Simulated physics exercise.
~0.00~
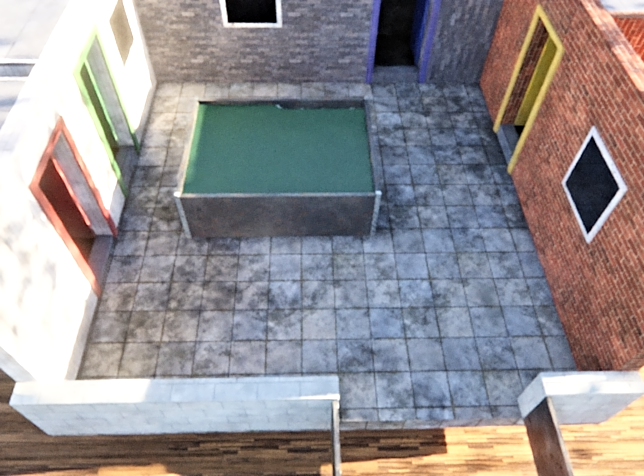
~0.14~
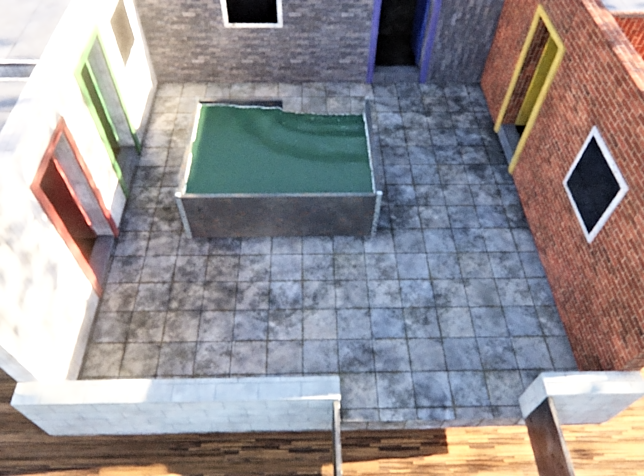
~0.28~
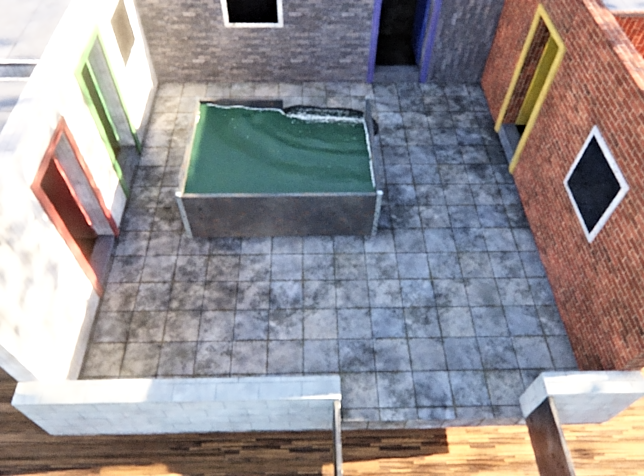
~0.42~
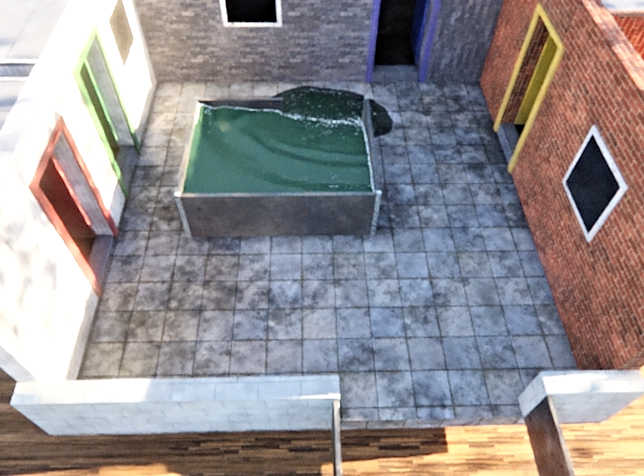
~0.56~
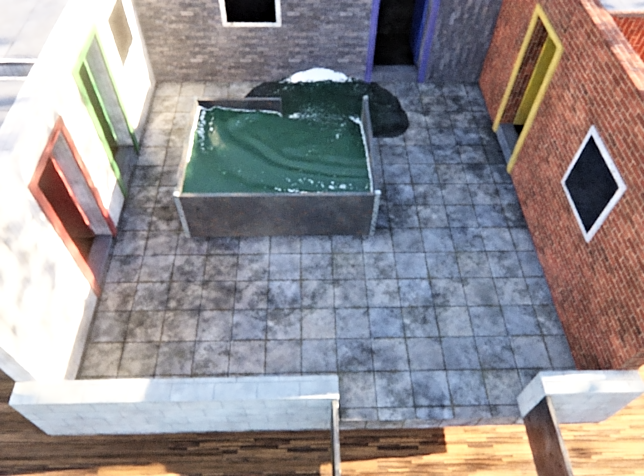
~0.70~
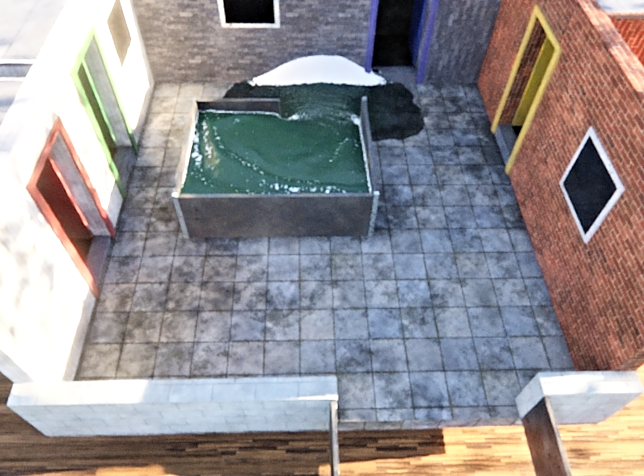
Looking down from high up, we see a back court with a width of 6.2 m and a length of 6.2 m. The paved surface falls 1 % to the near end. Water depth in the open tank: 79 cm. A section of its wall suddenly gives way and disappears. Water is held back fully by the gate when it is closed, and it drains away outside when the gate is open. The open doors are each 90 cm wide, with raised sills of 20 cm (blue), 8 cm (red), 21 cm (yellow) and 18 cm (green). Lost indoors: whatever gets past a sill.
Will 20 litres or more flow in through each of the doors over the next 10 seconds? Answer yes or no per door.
Blue door: Yes, red door: No, yellow door: No, green door: No.
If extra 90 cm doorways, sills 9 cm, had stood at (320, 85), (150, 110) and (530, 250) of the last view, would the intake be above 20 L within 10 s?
Well, the first is on the high side, the second is on the high side, and the third is on the low side.
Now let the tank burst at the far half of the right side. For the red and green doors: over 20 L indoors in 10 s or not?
Door red stays within, door green stays within.
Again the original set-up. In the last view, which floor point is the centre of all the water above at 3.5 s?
Near (312, 150).
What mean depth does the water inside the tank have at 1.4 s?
It averages close to 55 cm.
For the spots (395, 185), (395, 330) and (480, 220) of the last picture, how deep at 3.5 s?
First 2 cm, then 0 cm, then 5 cm.
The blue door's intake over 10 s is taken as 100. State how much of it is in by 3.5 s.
I'd put it at about 95 per cent by that point.
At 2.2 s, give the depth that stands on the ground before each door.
Depths: Blue door 29 cm, red door 0 cm, yellow door 9 cm, green door 3 cm.
After 1.4 s water covers 20 % of the floor and is deepest (54 cm) near (326, 91); blue door 30 cm at the sill, 4 L in, red door not reached, yellow door not reached, green door not reached.
After 2.2 s water covers 30 % of the floor and is deepest (52 cm) near (474, 85); blue door 29 cm at the sill, 38 L in, red door not reached, yellow door 9 cm at the sill, 0 L in, green door 3 cm at the sill, 0 L in.
After 3.5 s water covers 65 % of the floor and is deepest (34 cm) near (478, 97); blue door 21 cm at the sill, 62 L in, red door 5 cm at the sill, 0 L in, yellow door 18 cm at the sill, 0 L in, green door 14 cm at the sill, 0 L in.
After 6.0 s water covers 90 % of the floor and is deepest (26 cm) near (71, 392); blue door 13 cm at the sill, 64 L in, red door 10 cm at the sill, 0 L in, yellow door 14 cm at the sill, 0 L in, green door 10 cm at the sill, 0 L in.
After 10.0 s water covers 100 % of the floor and is deepest (18 cm) near (67, 407); blue door 9 cm at the sill, 64 L in, red door 7 cm at the sill, 2 L in, yellow door 8 cm at the sill, 1 L in, green door 7 cm at the sill, 0 L in.
